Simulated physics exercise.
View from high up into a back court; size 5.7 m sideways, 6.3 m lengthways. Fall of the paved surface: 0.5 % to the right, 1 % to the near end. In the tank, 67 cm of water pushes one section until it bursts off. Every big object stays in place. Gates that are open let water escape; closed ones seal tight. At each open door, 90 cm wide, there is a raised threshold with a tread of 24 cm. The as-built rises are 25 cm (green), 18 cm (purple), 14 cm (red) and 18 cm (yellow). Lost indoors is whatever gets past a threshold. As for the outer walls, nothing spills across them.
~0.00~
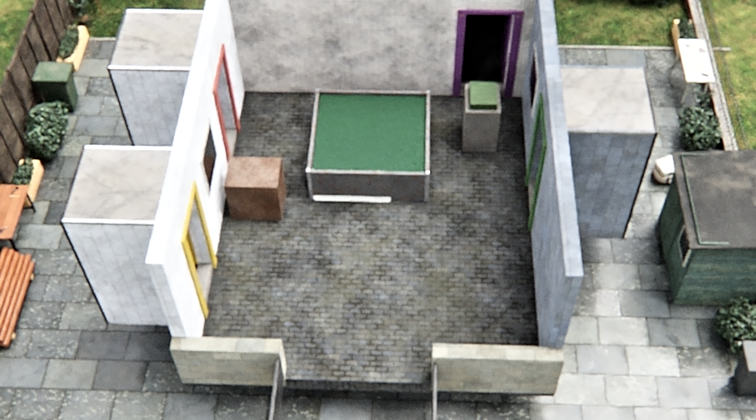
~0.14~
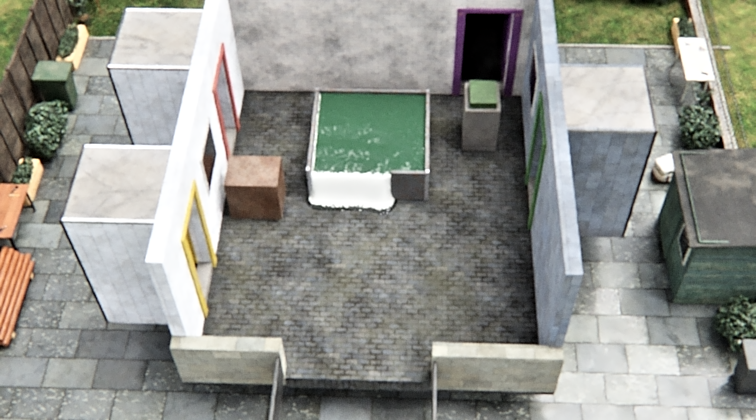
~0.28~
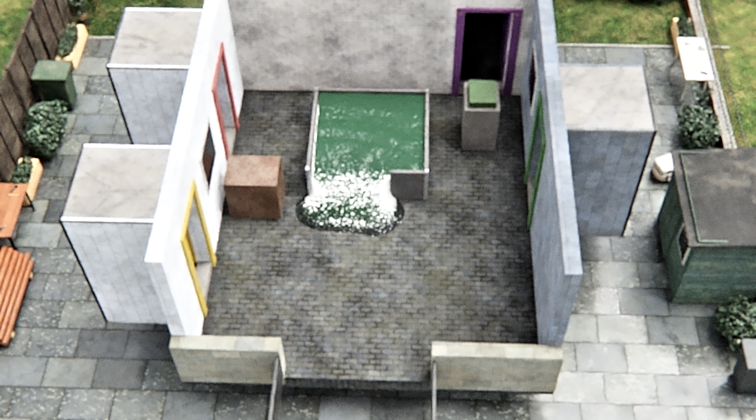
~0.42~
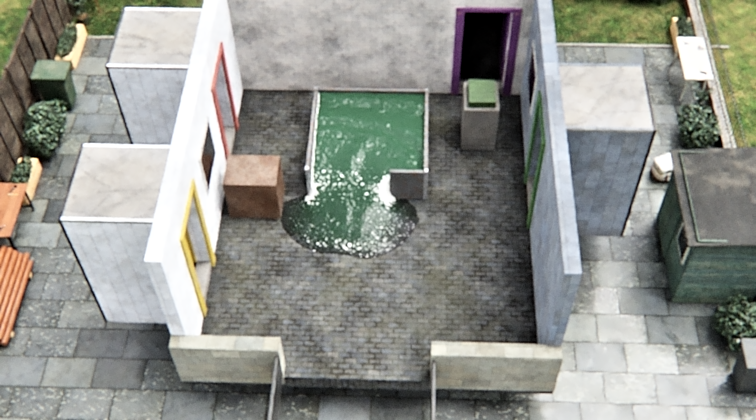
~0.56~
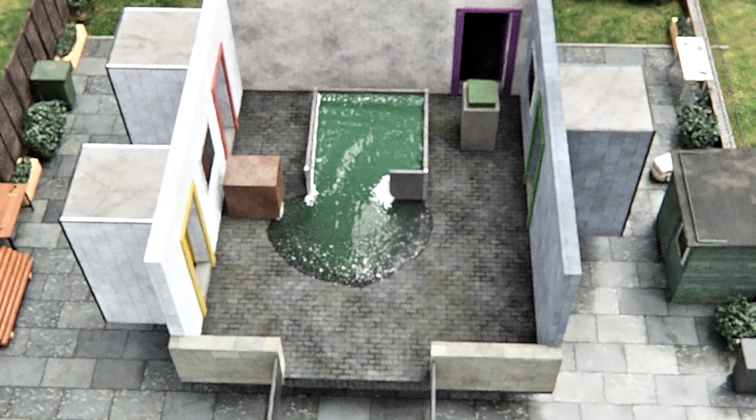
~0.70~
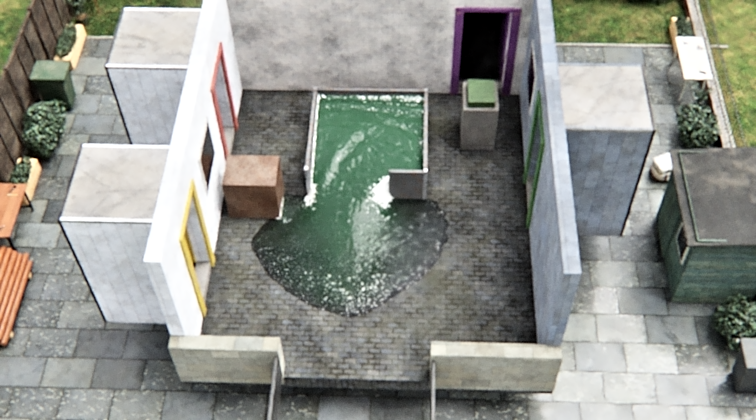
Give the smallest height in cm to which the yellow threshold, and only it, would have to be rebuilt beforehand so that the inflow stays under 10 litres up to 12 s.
Roughly 16 cm.
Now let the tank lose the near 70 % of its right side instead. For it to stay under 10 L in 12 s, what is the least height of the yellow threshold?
About 8.0 cm.
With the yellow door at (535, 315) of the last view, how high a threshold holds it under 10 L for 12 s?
Around 6.5 cm would do it.
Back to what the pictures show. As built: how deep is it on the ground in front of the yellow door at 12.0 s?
It comes to about 4.5 centimetres deep.
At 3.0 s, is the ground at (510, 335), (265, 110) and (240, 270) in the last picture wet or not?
One by one: Drenched, clear, drenched.
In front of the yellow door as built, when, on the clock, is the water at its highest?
The depth peaks at about 2.0 seconds.
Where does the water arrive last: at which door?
Door: Purple.
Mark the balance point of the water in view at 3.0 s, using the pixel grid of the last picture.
My guess is close to (342, 231).
After 1.4 s water covers 45 % of the floor, deepest (35 cm) near (339, 201); 1 cm at the yellow door, 0 litres in over its 18 cm threshold.
After 3.0 s water covers 50 % of the floor, deepest (28 cm) near (207, 361); 18 cm at the yellow door, 0 litres in over its 18 cm threshold.
After 12.0 s water covers 95 % of the floor, deepest (8 cm) near (533, 371); 4 cm at the yellow door, 4 litres in over its 18 cm threshold.
At the yellow door as built, the water arrived by 1.4 s and peaked near 20 cm at 2.0 s.
Run again over the same 12 s with other heights there, 21 litres in over 14 cm, 3 litres over 18.5 cm. The limit of 10 litres is kept from about 16 cm up.
